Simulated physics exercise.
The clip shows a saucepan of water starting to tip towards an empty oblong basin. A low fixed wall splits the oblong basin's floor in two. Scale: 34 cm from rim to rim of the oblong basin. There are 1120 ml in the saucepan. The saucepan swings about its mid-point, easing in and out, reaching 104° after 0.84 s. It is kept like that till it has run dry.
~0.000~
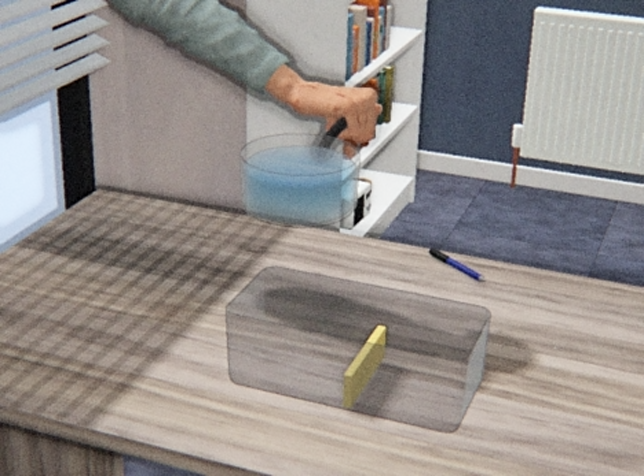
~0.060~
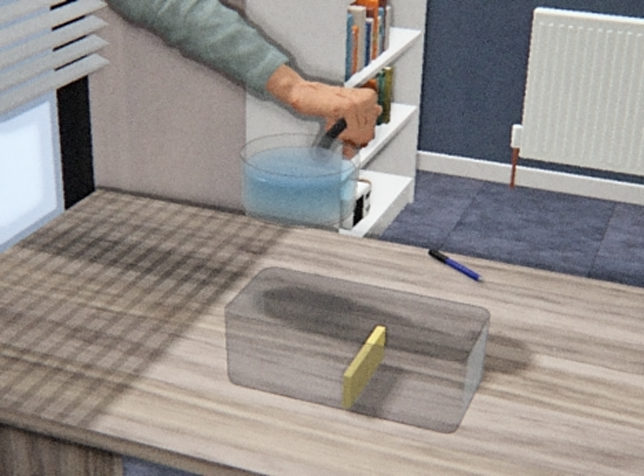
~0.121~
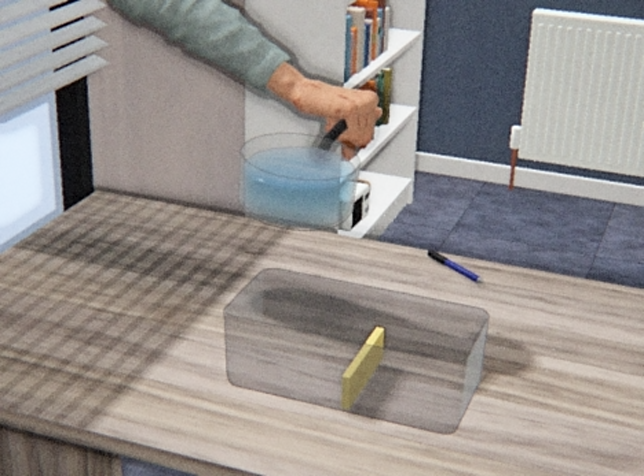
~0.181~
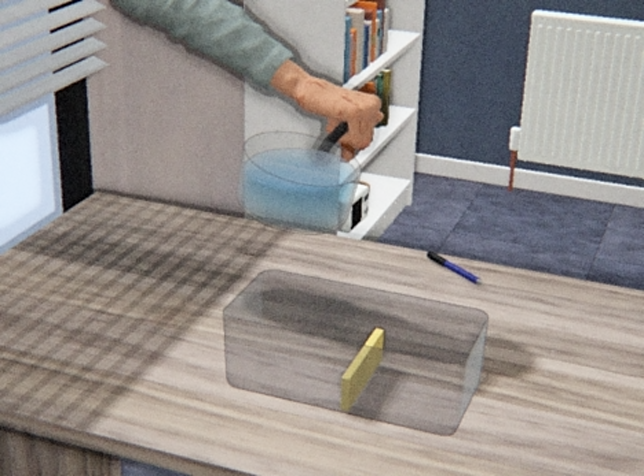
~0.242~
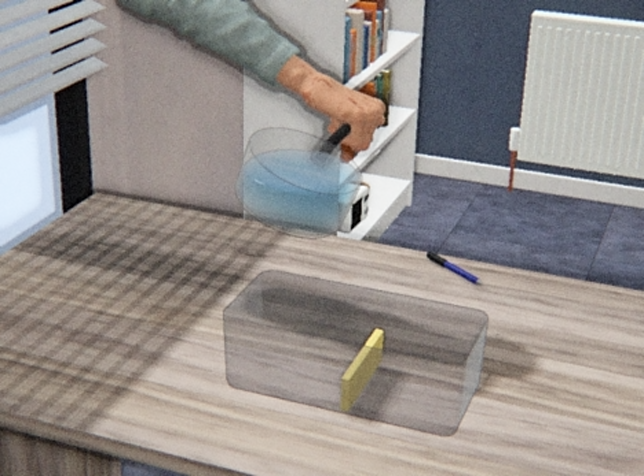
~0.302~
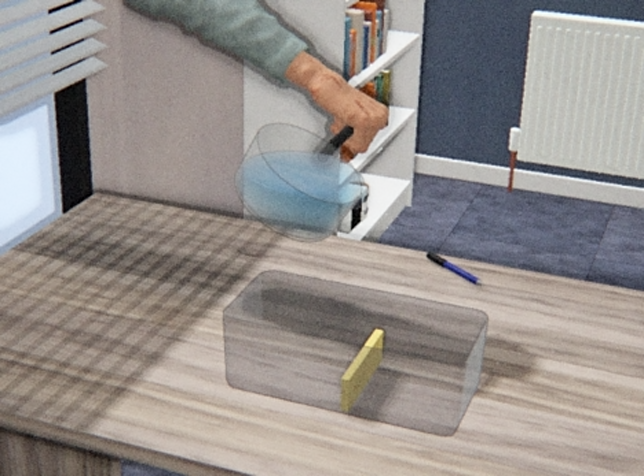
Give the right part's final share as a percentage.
The far part has some 74 per cent.
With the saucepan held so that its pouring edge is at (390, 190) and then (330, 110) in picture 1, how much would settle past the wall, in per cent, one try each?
In turn about 90 and 65 per cent.
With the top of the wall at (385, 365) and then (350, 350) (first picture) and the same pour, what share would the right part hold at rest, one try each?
In turn about 50 and 90 per cent.
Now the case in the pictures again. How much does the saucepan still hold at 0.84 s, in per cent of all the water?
About 6 per cent.
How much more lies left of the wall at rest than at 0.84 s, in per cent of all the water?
About 14 per cent.
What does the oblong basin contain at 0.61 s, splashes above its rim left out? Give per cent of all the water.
Some 24 per cent.
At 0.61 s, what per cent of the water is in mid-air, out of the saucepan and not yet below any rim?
Some 46 per cent.
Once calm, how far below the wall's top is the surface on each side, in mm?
Some 42 mm on the left and 16 mm on the right.
Then, 0.61 s in, the tilt is 86° and 30 per cent is still to pour, 0 is left of the wall and 25 right of it.
Then, 0.84 s in, the tilt is 104° and 6 per cent is still to pour, 11 is left of the wall and 72 right of it.
Then, 1.08 s in, the tilt is 104° and 1 per cent is still to pour, 23 is left of the wall and 74 right of it.
Then, 1.34 s in, the tilt is 104° and 0 per cent is still to pour, 24 is left of the wall and 74 right of it.
Finally, 24 per cent lies left of the wall, 74 right of it and 2 outside.
